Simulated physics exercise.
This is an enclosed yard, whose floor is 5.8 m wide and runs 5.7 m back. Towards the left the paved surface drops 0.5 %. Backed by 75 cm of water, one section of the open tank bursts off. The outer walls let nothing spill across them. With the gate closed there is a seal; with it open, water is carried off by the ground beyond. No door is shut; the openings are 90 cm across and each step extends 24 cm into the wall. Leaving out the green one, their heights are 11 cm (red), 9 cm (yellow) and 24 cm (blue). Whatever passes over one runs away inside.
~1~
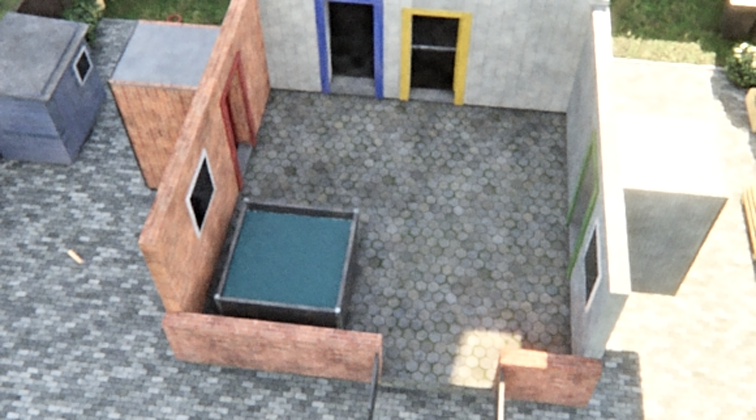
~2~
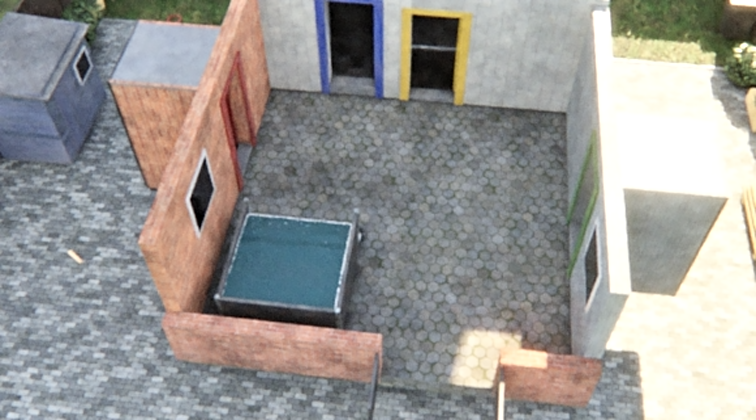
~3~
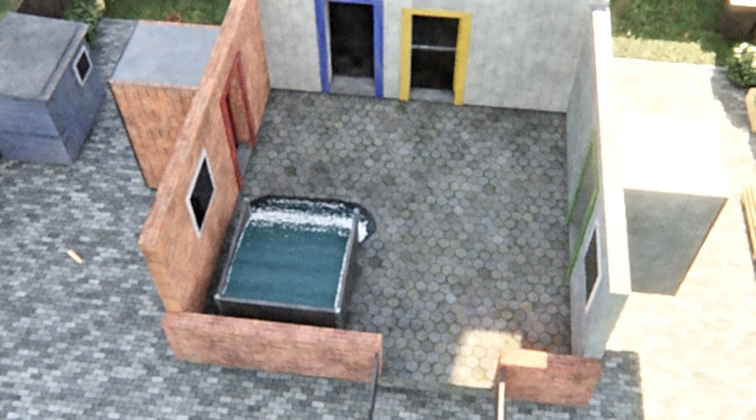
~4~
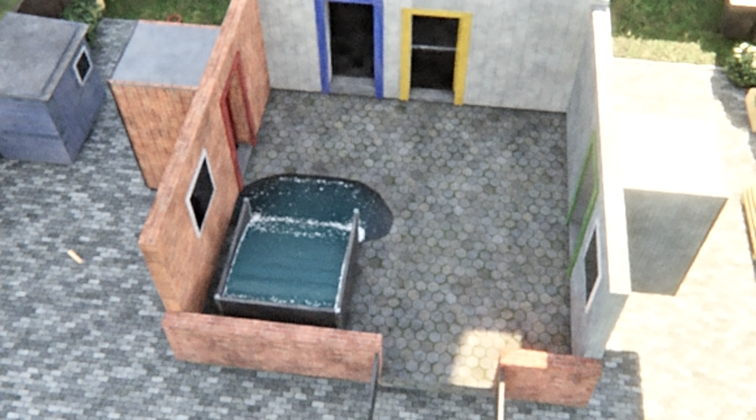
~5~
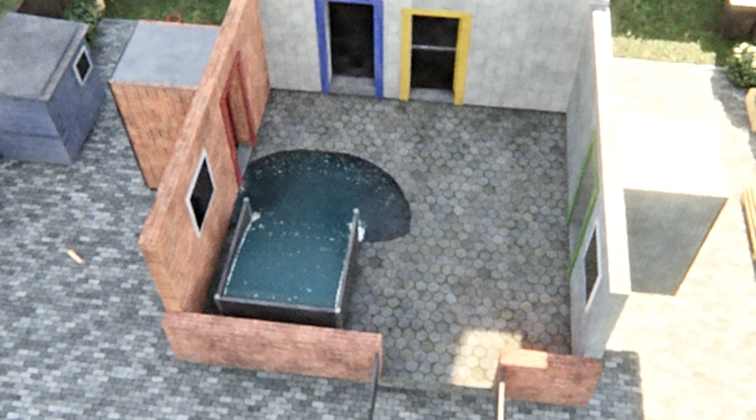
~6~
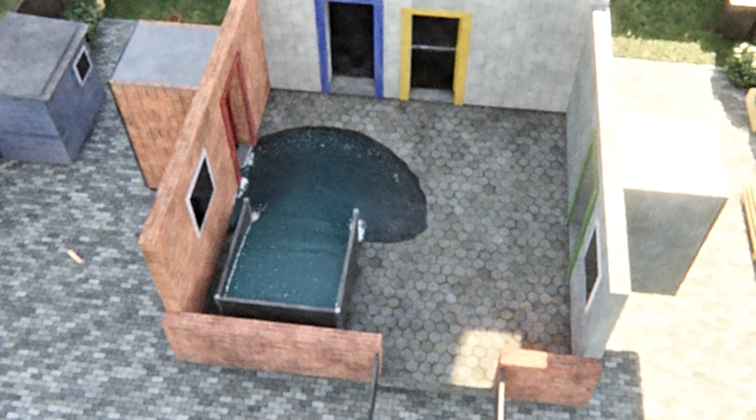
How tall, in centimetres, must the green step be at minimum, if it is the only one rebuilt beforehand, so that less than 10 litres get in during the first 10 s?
It needs to be at least 7 cm tall.
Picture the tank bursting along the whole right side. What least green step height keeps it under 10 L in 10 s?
A height of around 23 cm.
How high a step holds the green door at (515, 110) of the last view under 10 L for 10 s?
Roughly 13.5 cm, give or take.
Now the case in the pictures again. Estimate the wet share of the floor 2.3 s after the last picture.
Around 50 per cent of the free floor.
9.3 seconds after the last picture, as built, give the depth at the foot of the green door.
Lab note: Depth approx. 4.5 cm.
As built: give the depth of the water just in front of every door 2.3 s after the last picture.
Red door 13 cm, green door 0 cm, yellow door 18 cm, blue door 27 cm.
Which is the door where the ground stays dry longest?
It's the green door.
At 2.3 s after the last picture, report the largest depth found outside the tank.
Roughly 31 cm.
Then, 0.7 s after the last picture water covers 40 % of the floor, deepest (46 cm) near (270, 91); it has not reached the green door.
Then, 2.3 s after the last picture water covers 50 % of the floor, deepest (31 cm) near (266, 138); it has not reached the green door.
Then, 9.3 s after the last picture water covers 100 % of the floor, deepest (14 cm) near (320, 354); 5 cm at the green door, 0 litres in over its 15 cm step.
At the green door as built, the water peaked near 11 cm, 5.1 s after the last picture.
With a step of 6 cm, 17 litres would have come in within the 10 s; with 8 cm, 6 litres. So under 10 litres takes about 7 cm.
